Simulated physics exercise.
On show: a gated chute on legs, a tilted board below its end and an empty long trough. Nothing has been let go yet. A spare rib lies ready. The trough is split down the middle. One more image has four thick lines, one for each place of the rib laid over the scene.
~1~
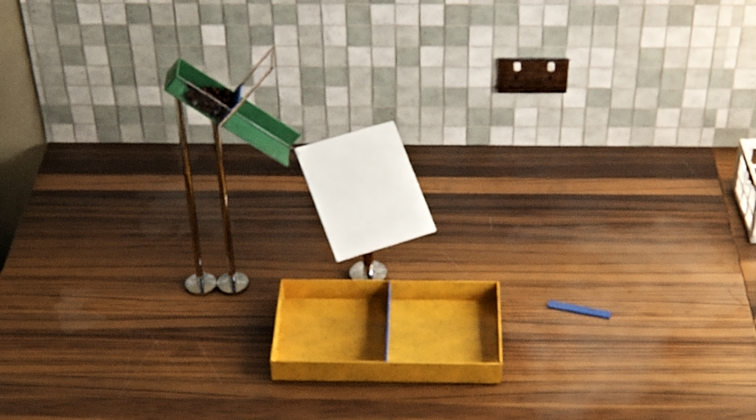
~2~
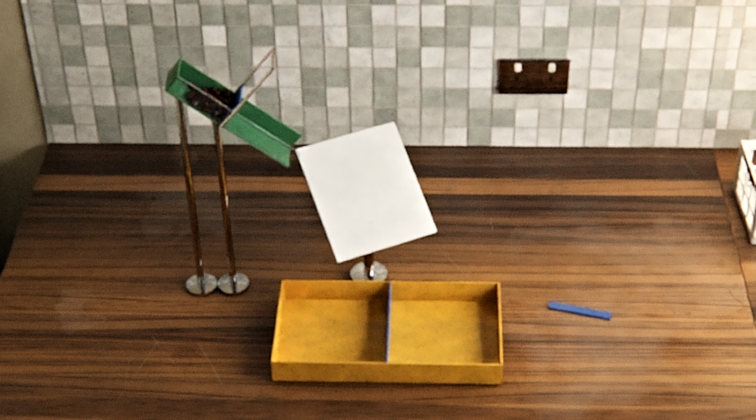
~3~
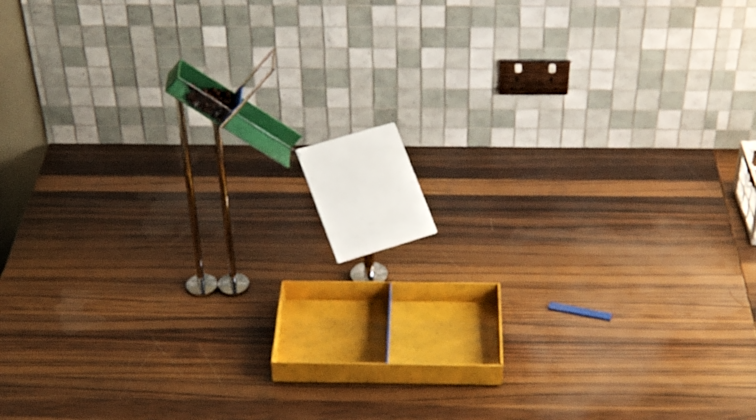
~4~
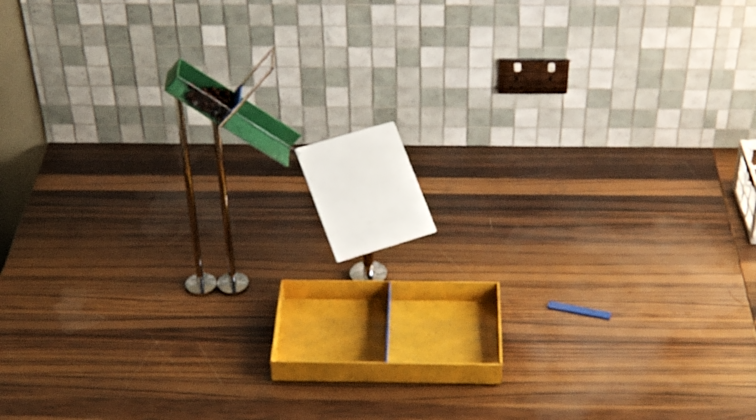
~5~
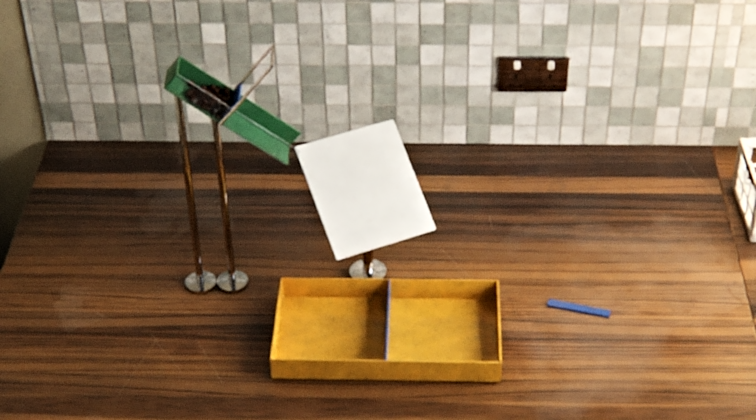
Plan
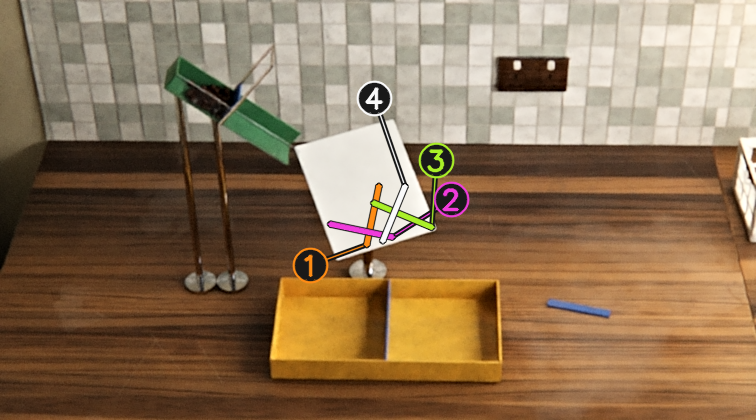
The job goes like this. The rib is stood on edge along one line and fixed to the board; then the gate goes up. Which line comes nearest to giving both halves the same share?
I would pick line 4.
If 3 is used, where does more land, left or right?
More lands on the right.
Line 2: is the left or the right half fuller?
The right half.
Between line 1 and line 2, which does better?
The answer is 1.
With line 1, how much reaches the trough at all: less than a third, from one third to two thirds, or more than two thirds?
Line 1 gives more than two thirds.
On the marked copy, line 1 from (378, 186) to (366, 244); line 2 from (330, 224) to (392, 237); line 3 from (373, 203) to (431, 227); line 4 from (405, 186) to (382, 240).
With 1, of what is caught, the bulk in the left half, close to a quarter in the right.
With 2, of what is caught, only a few in the left half, all but a few in the right.
With 3, of what is caught, a small share in the left half, all but a few in the right.
With 4, of what is caught, close to half in the left half, close to half in the right.
